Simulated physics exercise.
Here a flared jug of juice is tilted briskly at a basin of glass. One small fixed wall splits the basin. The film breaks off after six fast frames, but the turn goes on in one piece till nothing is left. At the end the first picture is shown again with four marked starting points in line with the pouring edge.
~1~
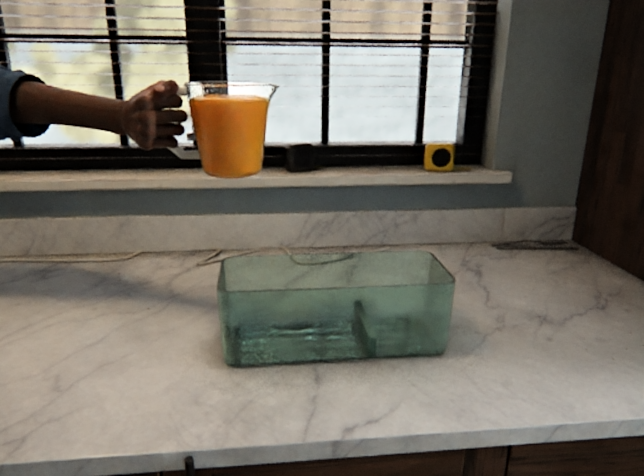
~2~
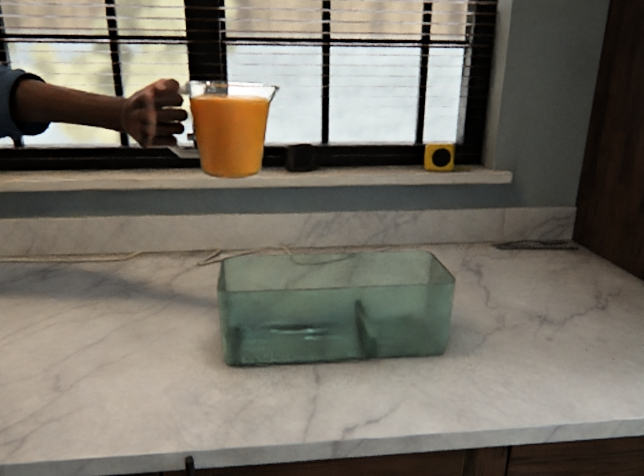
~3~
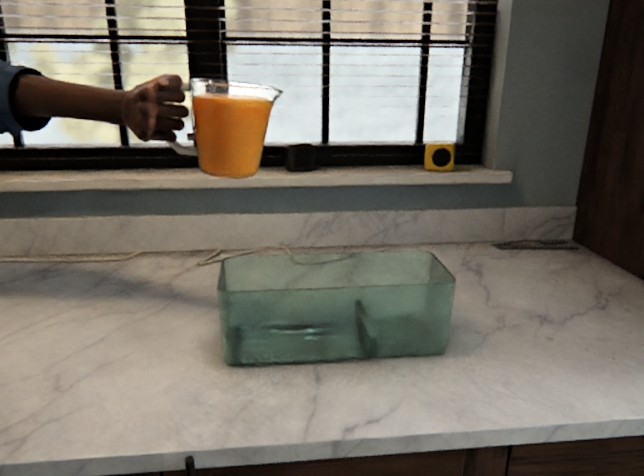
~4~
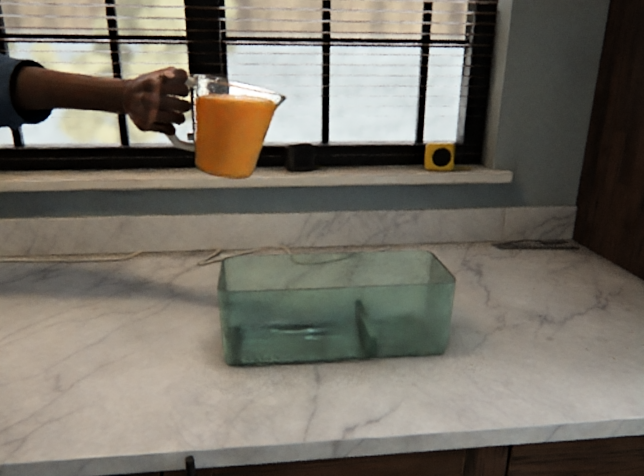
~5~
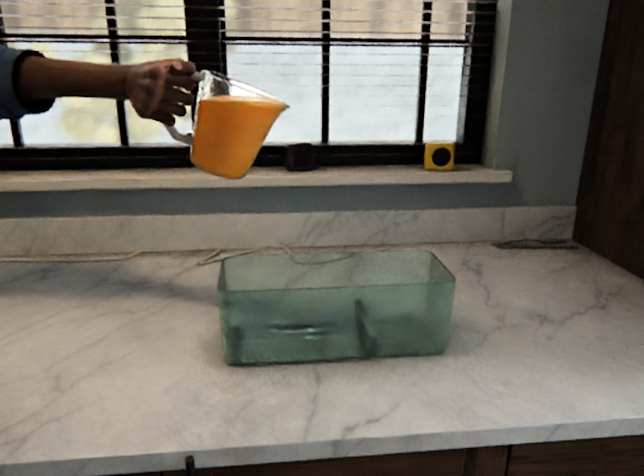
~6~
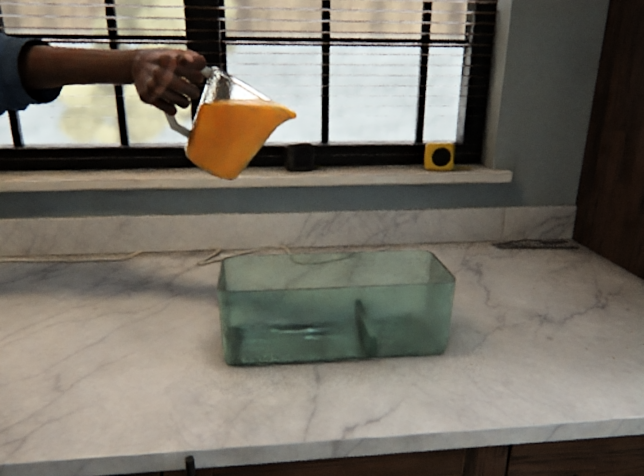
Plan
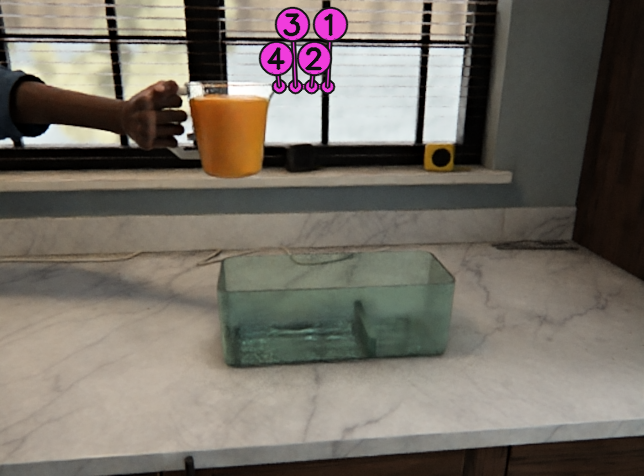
A clear jug of orange juice, held upright by a hand reaching in from the left, hangs above and behind a greenish glass basin on a marble counter. The hand tips it to the right, slightly at first and then more steeply, until the juice reaches the spout and just crosses the lip.
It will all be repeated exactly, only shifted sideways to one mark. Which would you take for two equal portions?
3 beats the others.
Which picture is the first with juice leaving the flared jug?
In picture 6.
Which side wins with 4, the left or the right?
More ends on the left.
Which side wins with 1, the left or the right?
The right side.
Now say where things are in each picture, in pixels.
In the first picture, upright, lip at (277, 86); basin from (224, 364) to (445, 352); top of the wall at (365, 317); nothing has left yet.
In the second picture, upright, lip at (279, 87); nothing has left yet.
In the third picture, tipped about 6°, lip at (282, 91); nothing has left yet.
In the fourth picture, tipped about 12°, lip at (285, 97); nothing has left yet.
In the fifth picture, tipped about 21°, lip at (289, 106); nothing has left yet.
In the sixth picture, tipped about 31°, lip at (292, 117); juice is over the lip, down to (292, 117).
In magenta, 1 at (327, 86); 2 at (311, 86); 3 at (295, 86); 4 at (279, 86).
Choosing 1, about 17 % ends left of the wall and 82 % right of it.
Choosing 2, about 18 % ends left of the wall and 80 % right of it.
Choosing 3, about 50 % ends left of the wall and 48 % right of it.
Choosing 4, about 84 % ends left of the wall and 9 % right of it; 7 % is lost outside.
